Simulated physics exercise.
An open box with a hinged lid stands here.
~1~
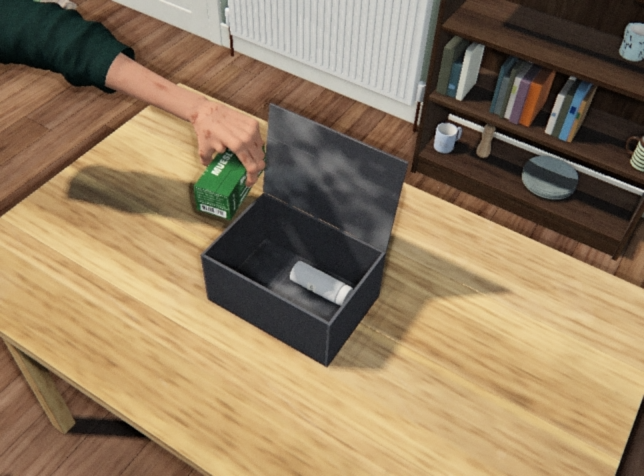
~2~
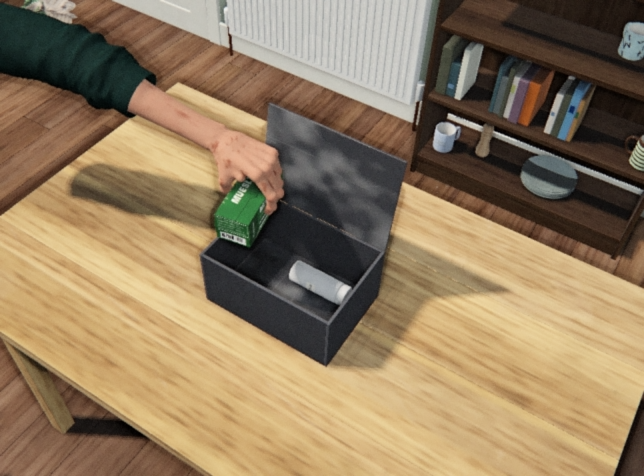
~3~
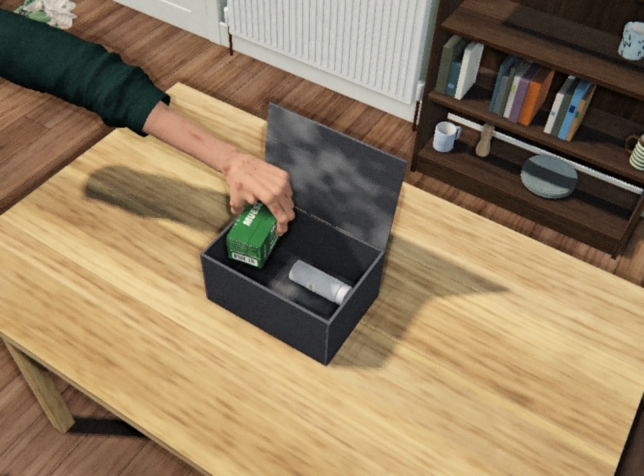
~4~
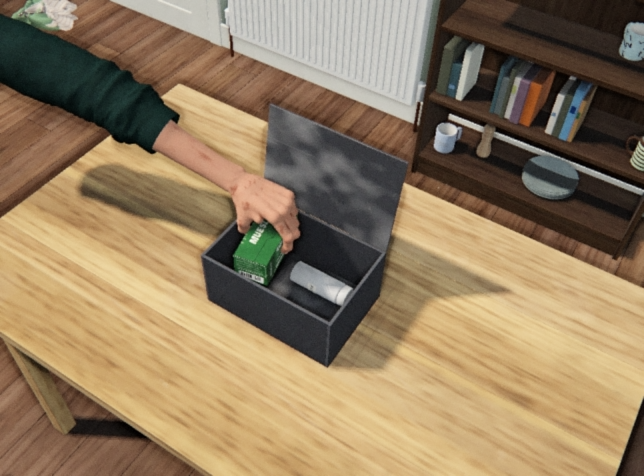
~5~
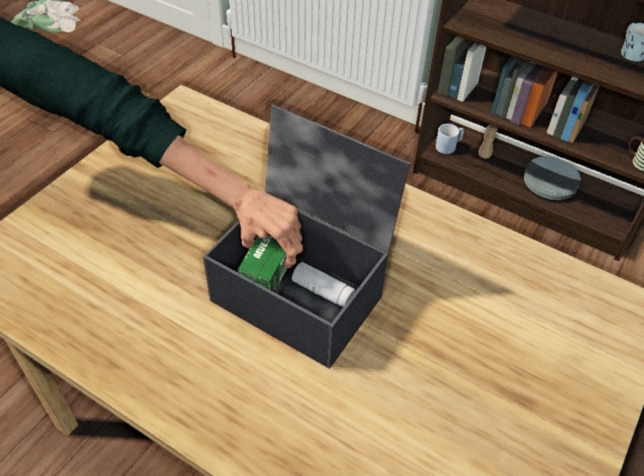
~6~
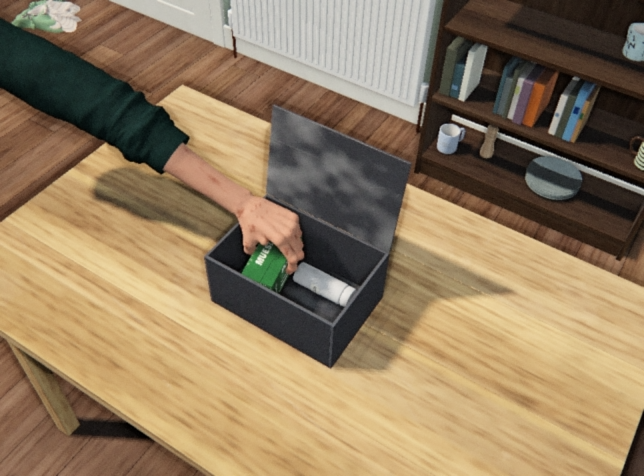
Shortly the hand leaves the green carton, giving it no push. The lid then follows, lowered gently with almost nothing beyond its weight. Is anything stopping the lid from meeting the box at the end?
No, the lid closes.
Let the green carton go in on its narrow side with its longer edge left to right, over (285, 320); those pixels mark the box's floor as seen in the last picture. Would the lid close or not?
Then the box lid comes to rest down.
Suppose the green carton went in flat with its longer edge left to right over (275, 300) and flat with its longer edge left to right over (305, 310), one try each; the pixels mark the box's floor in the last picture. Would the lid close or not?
Trial 1: Lid lowered. Trial 2: Lid lowered.
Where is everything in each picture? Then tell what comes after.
In the first frame, coming down; green carton (231, 176); white shaker (321, 284).
In the second frame, coming down; green carton (250, 203); white shaker (321, 284).
In the third frame, coming down; green carton (261, 224); white shaker (321, 283).
In the fourth frame, coming down; green carton (267, 242); white shaker (322, 284).
In the fifth frame, coming down; green carton (271, 256); white shaker (324, 285).
In the sixth frame, in place under the hand; green carton (272, 263); white shaker (325, 285).
Then, 1.10 s later than the last frame, lid starting down; green carton moved a little near (273, 277).
Then, 1.60 s later than the last frame, lid 57° above the rim; green carton moved a little near (273, 277).
Then, 1.90 s later than the last frame, lid 21° above the rim; green carton moved a little near (273, 277).
When it is over, lid shut; moved from the start, green carton; white shaker as before. End places, in pixels of the last picture, green carton near (273, 277).
